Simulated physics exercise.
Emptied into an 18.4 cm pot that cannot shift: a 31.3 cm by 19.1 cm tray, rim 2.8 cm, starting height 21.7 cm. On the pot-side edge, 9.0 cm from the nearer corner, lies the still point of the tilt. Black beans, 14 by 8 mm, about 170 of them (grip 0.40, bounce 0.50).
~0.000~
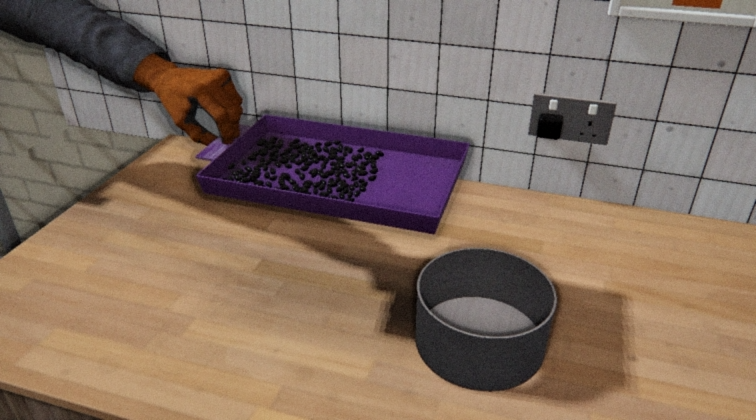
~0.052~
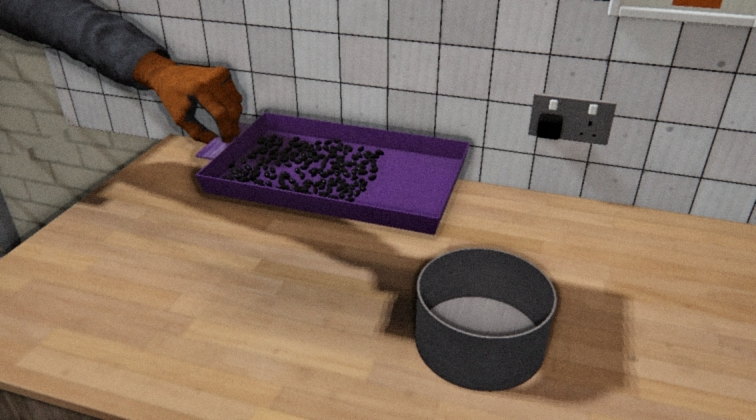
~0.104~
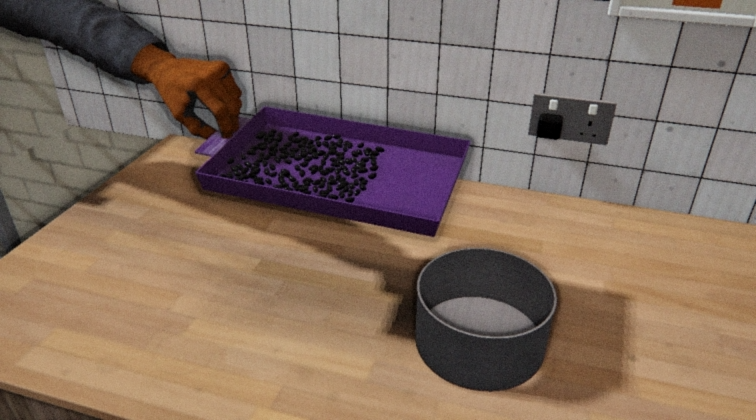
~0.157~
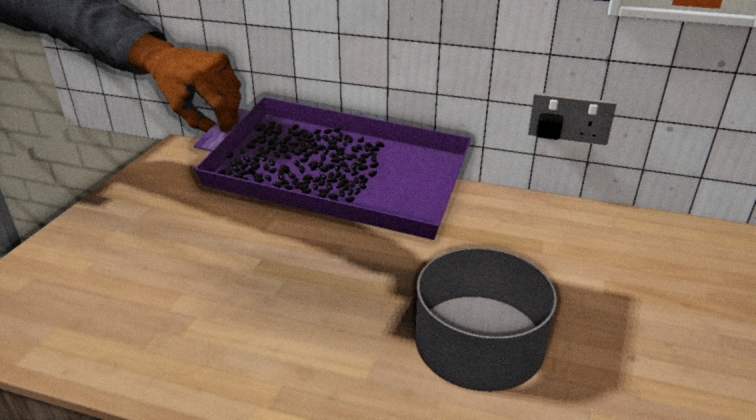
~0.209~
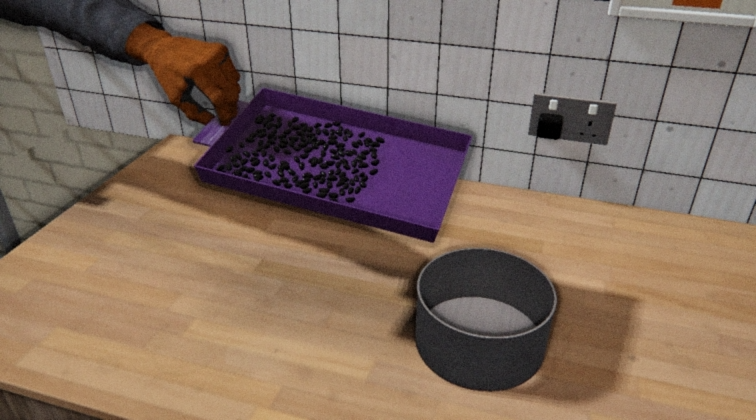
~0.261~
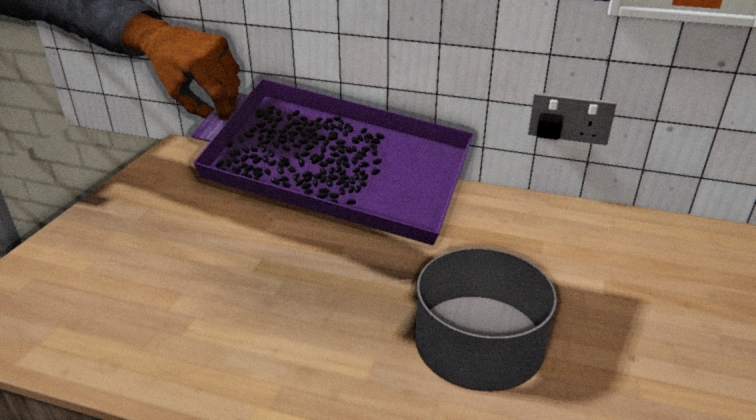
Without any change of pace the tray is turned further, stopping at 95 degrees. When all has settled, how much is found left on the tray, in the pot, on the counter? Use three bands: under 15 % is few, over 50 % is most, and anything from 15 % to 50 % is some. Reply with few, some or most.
Left on the tray: Few, pot: Some, counter: Most.
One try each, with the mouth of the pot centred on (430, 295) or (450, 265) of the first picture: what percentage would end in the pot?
The shares would be near 95 and 60 per cent respectively.
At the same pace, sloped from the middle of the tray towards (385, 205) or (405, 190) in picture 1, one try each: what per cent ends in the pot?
First try: Around 65 percent; second try: Around 85 percent.
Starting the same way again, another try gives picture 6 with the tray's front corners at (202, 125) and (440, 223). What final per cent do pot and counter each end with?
Final per cent - pot 95, counter 5.
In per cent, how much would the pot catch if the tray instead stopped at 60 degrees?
That comes out at some 5 per cent.
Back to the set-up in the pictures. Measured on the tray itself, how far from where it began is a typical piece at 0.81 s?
About 11 cm.
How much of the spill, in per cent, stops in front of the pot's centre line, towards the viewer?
90 %.
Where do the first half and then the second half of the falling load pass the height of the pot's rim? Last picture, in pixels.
Around (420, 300), then around (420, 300).
After 0.81 s, tilt 52 degrees; the tray holds 100 %, the pot 0 %.
After 1.18 s, tilt 78 degrees; the tray holds 90 %, the pot 5 %.
After 1.63 s, tilt 95 degrees; the tray holds 10 %, the pot 35 %.
By 3.0 s all is still; tray 0 %, pot 40 %, counter 60 %.
